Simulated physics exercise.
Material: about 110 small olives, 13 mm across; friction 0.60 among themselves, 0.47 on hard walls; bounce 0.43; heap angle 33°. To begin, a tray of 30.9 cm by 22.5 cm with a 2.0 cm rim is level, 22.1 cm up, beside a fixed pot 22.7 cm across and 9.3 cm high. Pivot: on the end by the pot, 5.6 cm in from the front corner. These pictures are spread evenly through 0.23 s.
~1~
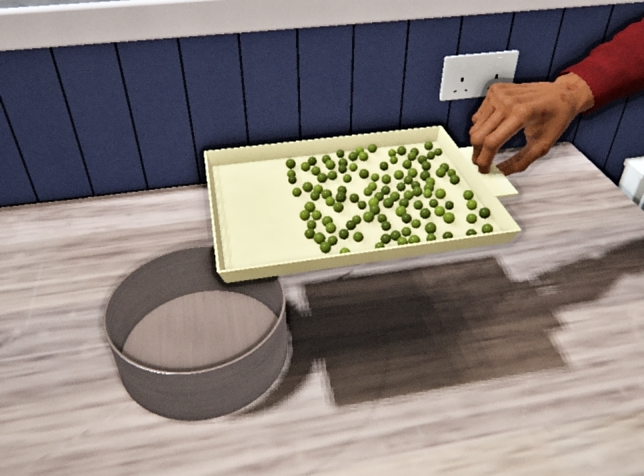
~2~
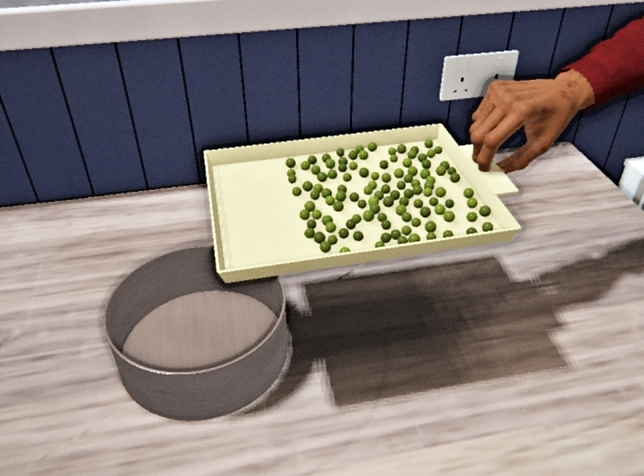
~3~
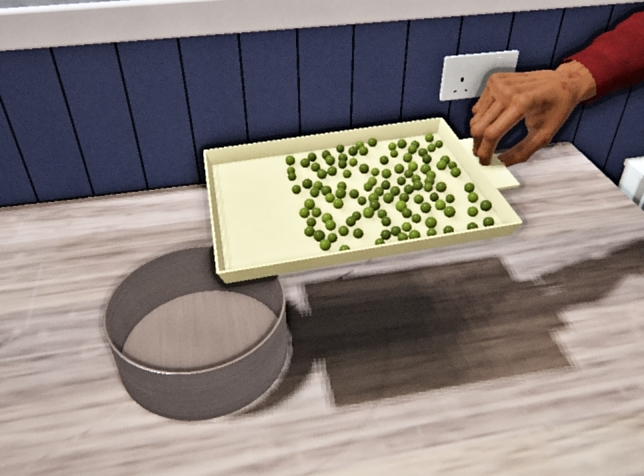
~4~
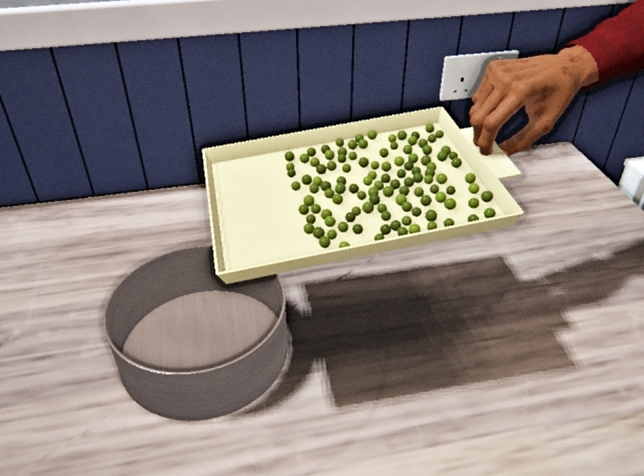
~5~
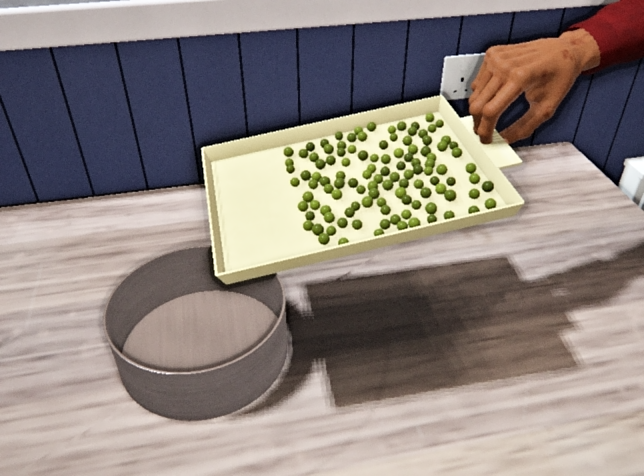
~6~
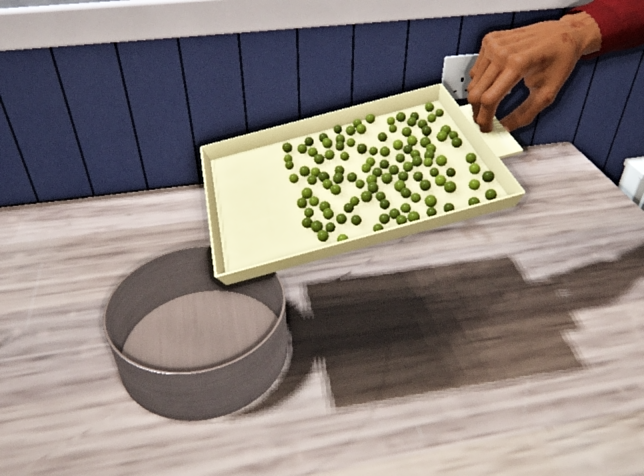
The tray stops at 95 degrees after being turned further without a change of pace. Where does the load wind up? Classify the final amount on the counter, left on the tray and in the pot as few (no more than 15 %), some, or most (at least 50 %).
Counter: Some. Left on the tray: Few. Pot: Most.
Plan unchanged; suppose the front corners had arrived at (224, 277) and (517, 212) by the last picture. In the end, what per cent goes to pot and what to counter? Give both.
That works out as pot 15 and counter 85.
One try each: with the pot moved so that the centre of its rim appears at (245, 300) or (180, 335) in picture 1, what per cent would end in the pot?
Around 55 per cent, then around 100 per cent.
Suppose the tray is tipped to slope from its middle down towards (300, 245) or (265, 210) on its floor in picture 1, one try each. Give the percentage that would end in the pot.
20 and 90 %.
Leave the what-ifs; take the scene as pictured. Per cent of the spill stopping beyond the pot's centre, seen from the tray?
I'd put it close to 70 per cent.
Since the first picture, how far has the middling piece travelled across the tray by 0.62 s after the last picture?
16 cm.
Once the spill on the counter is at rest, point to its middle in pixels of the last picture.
Roughly at pixel (168, 459) in the last view.
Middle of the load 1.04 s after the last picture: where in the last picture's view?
My estimate is roughly (213, 233).
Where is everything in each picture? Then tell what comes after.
Tray tilt 0 degrees, front corners at (224, 267) and (513, 227); middle of the pieces at (379, 197); pot at (196, 302), in the first picture.
Tray tilt 1 degrees, front corners at (224, 267) and (513, 225); middle of the pieces at (379, 196), in the second picture.
Tray tilt 2 degrees, front corners at (223, 268) and (514, 220); middle of the pieces at (379, 192), in the third picture.
Tray tilt 5 degrees, front corners at (223, 269) and (515, 210), lowest corner left front; middle of the pieces at (379, 186), in the fourth picture.
Tray tilt 8 degrees, front corners at (222, 270) and (516, 200), lowest corner left front; middle of the pieces at (378, 179), in the fifth picture.
Tray tilt 10 degrees, front corners at (221, 271) and (516, 190), lowest corner left front; middle of the pieces at (377, 172); pot at (196, 302), in the sixth picture.
Then, 0.62 s after the last picture, tilt 50 degrees; the tray holds 100 %, the pot 0 %.
Then, 1.04 s after the last picture, tilt 77 degrees; the tray holds 80 %, the pot 10 %.
Then, 1.54 s after the last picture, tilt 95 degrees; the tray holds 10 %, the pot 50 %.
In the end, counter 30 %, tray 0 %, pot 70 %.
